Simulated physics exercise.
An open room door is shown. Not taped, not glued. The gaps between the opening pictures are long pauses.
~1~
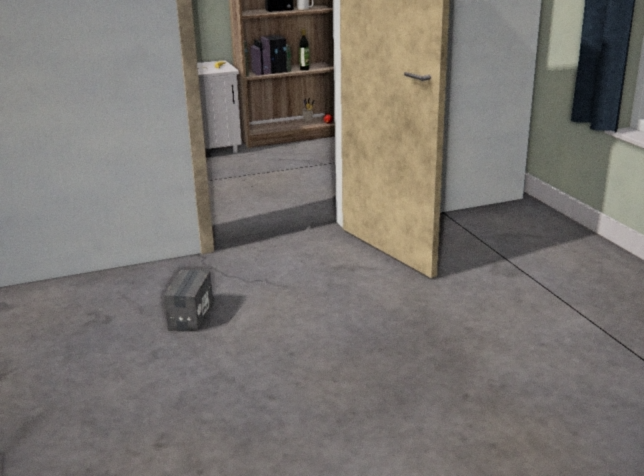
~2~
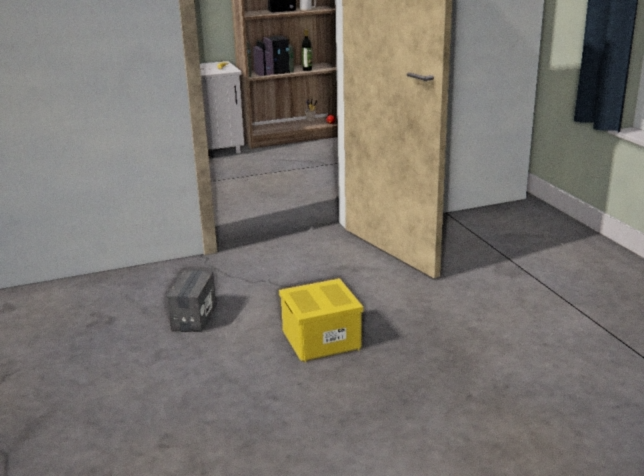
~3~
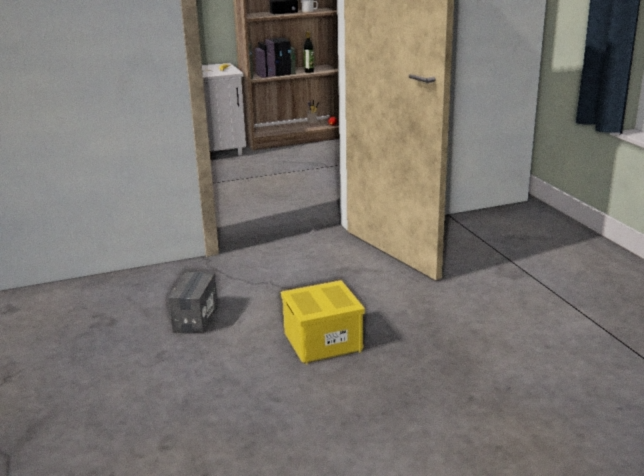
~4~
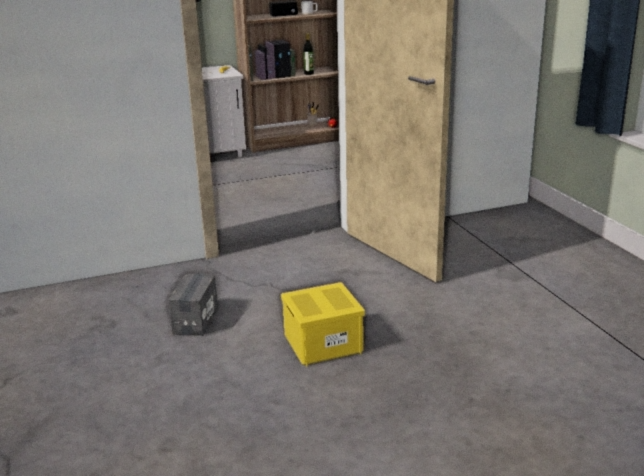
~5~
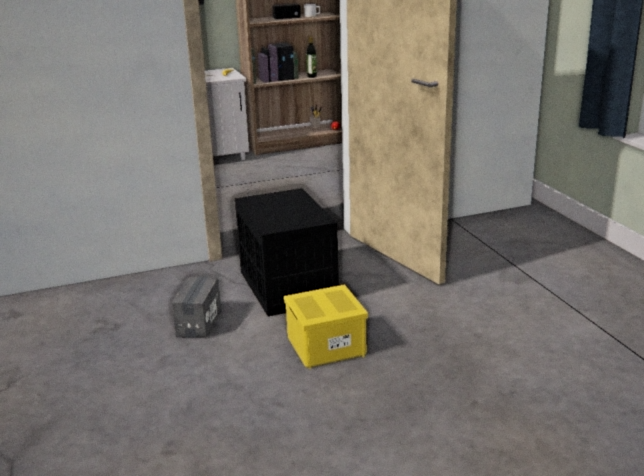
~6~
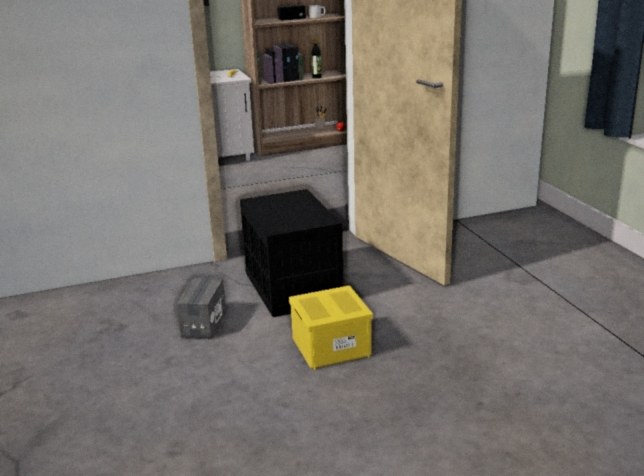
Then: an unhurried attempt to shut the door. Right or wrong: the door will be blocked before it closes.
Right.
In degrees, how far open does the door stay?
Near 60° open.
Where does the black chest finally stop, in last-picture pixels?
End position, last frame: About (285, 250).
Then, 0.40 s after the last picture, open by 91°.
Then, 0.50 s after the last picture, open by 83°.
Then, 0.70 s after the last picture, open by 65°.
Then, 0.80 s after the last picture, open by 62°; black chest slid a little near (287, 250).
At rest, open by 60°; all 3 in place. Seen from the same camera at the end, black chest near (285, 250).
